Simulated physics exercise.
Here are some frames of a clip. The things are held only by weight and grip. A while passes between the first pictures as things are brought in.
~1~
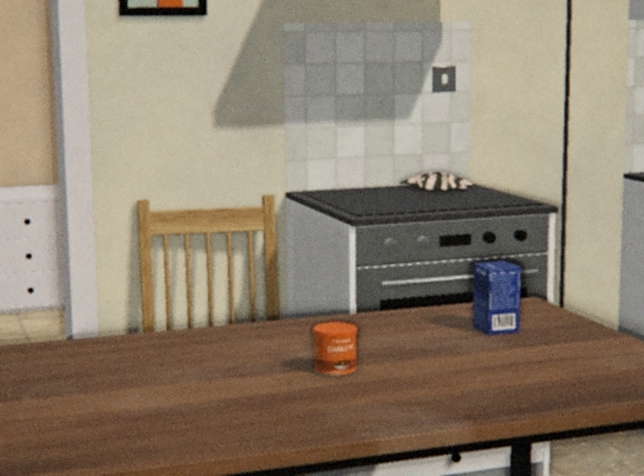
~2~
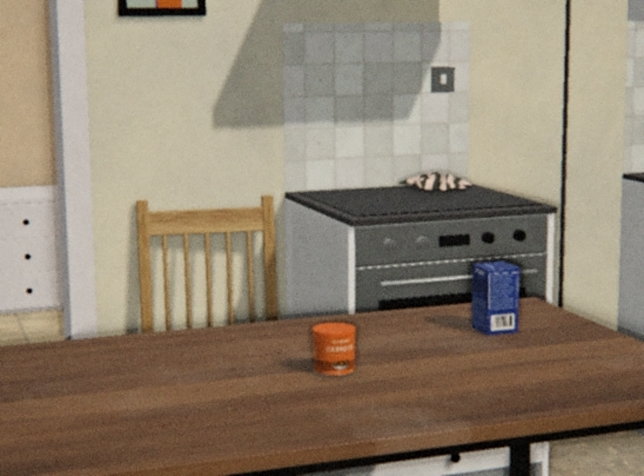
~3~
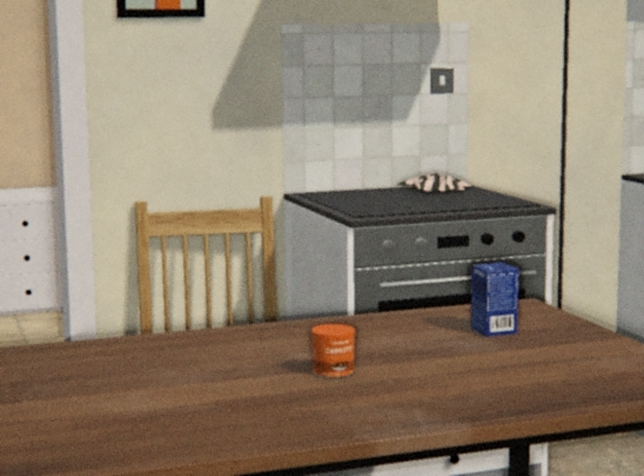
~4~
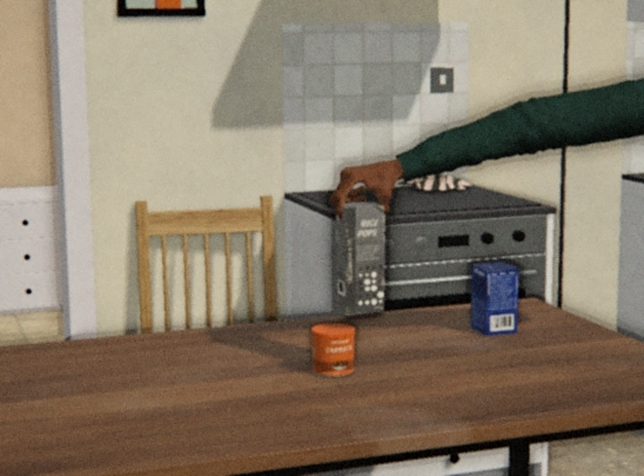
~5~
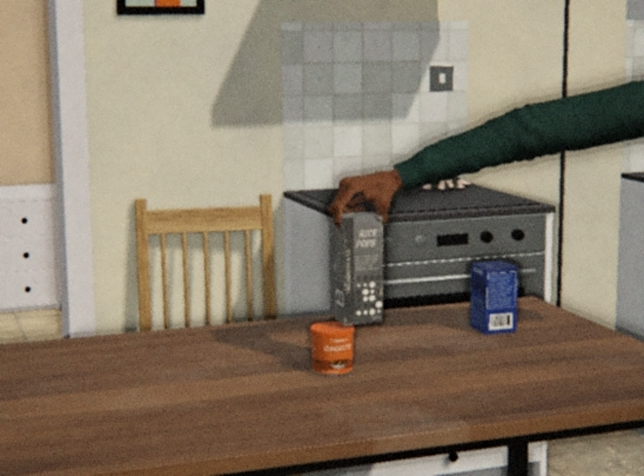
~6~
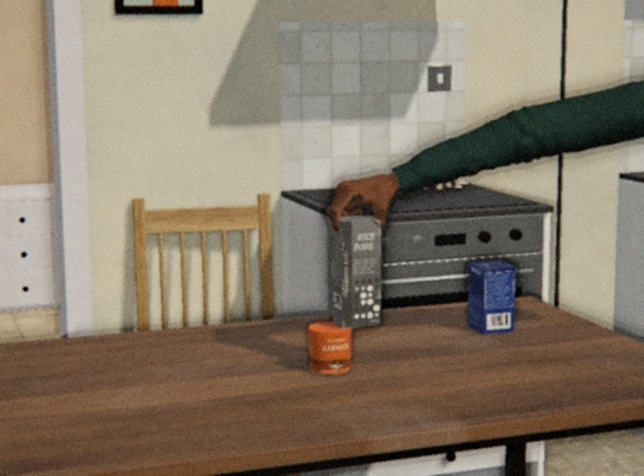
In a kitchen, an orange tub and a blue carton sat on a wooden table until a green-sleeved arm reached in from the right and lowered a grey carton behind the tub.
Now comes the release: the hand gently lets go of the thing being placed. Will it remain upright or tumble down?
It is going to shed something.
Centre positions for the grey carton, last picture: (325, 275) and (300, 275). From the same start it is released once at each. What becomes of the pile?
Stays standing, then topples over.
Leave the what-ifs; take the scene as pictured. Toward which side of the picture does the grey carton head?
Rightward.
Then, 0.30 s later than the last frame, grey carton tilted by 21° near (375, 276).
Then, 0.40 s later than the last frame, grey carton now fallen.
Then, 0.50 s later than the last frame, things are still on the move.
When it is over, fallen, grey carton; the other 2 as before. End places, in pixels of the last picture, grey carton near (422, 340). The pile loses its balance.
